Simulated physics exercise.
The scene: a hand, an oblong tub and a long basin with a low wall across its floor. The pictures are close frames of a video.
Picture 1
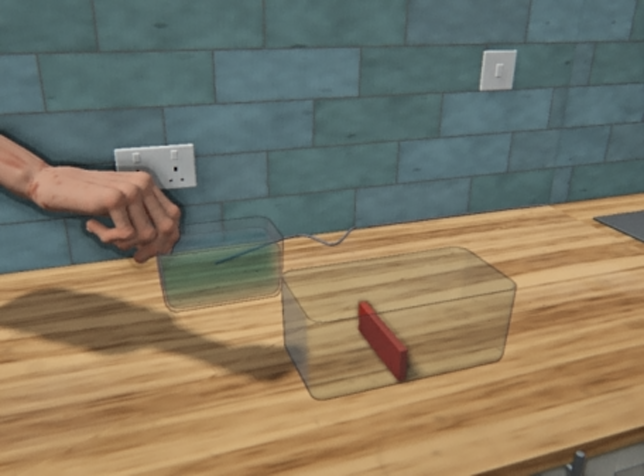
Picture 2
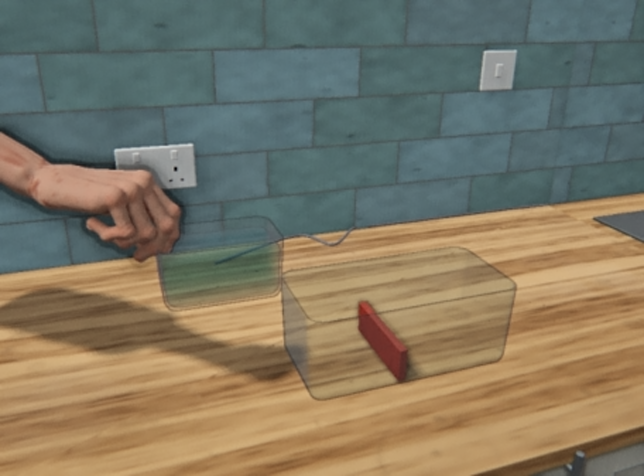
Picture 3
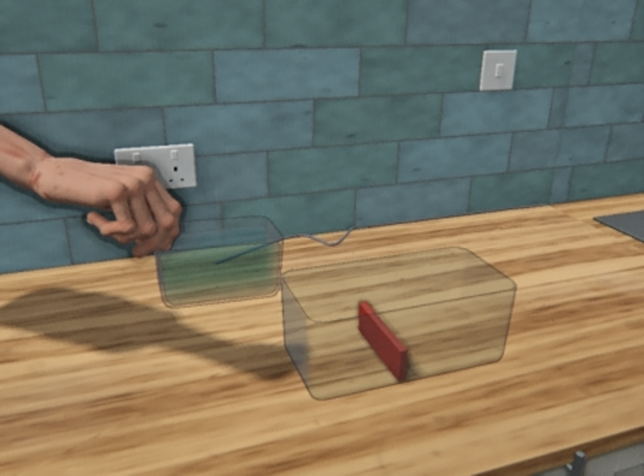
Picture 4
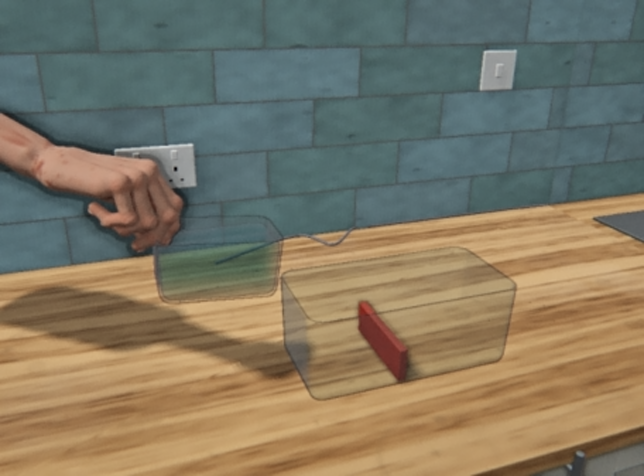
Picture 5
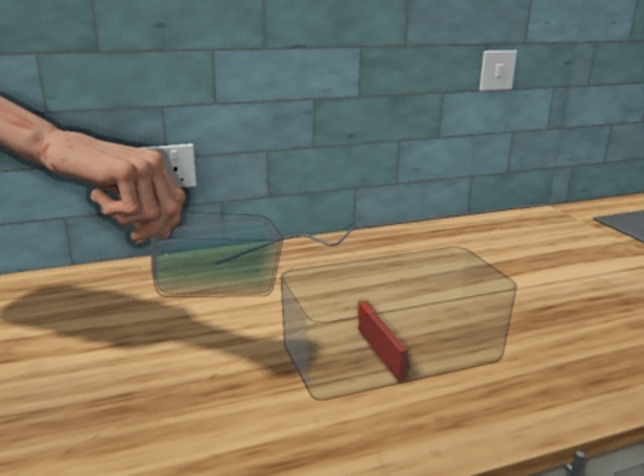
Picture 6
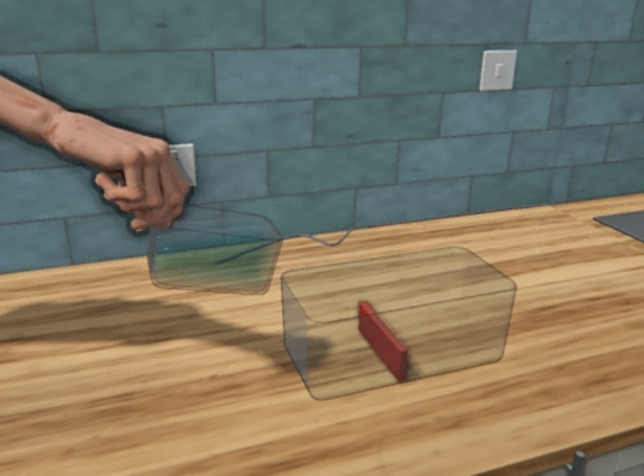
A hand gripped the left side of a clear tub of greenish water and slowly raised it, tilting the tub slightly to the right beside a still, clear basin with a low red wall inside.
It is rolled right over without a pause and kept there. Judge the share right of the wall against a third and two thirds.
In the end less than a third is right of the wall.
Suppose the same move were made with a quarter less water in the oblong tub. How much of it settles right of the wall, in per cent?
Near 5 %.
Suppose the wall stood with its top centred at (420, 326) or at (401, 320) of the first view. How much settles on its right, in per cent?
First some 15, then 5 per cent.
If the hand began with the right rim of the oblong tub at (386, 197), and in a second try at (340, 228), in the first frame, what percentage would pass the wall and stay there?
Near 95 % and 85 %.
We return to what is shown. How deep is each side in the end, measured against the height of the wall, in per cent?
The left part 80 per cent, the right part 0.
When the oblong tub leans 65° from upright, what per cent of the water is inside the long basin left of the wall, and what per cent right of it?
Some 15 per cent left and 0 right.
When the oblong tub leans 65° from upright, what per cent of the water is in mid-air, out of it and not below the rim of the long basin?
Roughly 35 in a hundred.
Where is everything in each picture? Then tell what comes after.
In the first picture, it leans 0°; its right rim is at (276, 229); the water meets the walls at (158, 249) and (273, 235); the long basin's rim runs from (294, 298) to (490, 266); the wall's top is at (382, 326).
In the second picture, it leans 1°; its right rim is at (276, 229); the water meets the walls at (158, 249) and (273, 234).
In the third picture, it leans 2°; its right rim is at (276, 229); the water meets the walls at (157, 248) and (273, 232).
In the fourth picture, it leans 5°; its right rim is at (276, 229); the water meets the walls at (156, 245) and (272, 231).
In the fifth picture, it leans 9°; its right rim is at (275, 229); the water meets the walls at (155, 240) and (272, 227).
In the sixth picture, it leans 14°; its right rim is at (275, 230); the water meets the walls at (154, 235) and (273, 224).
A moment on, the oblong tub is tipped part way and 51 per cent is still to pour, 15 is left of the wall and 0 right of it.
Next, the oblong tub is tipped on its side and 11 per cent is still to pour, 78 is left of the wall and 2 right of it.
Then the oblong tub is tipped on its side and 1 per cent is still to pour, 91 is left of the wall and 5 right of it.
Later the oblong tub is tipped on its side and 0 per cent is still to pour, 91 is left of the wall and 7 right of it.
Finally, 91 per cent lies left of the wall, 7 right of it and 1 outside.
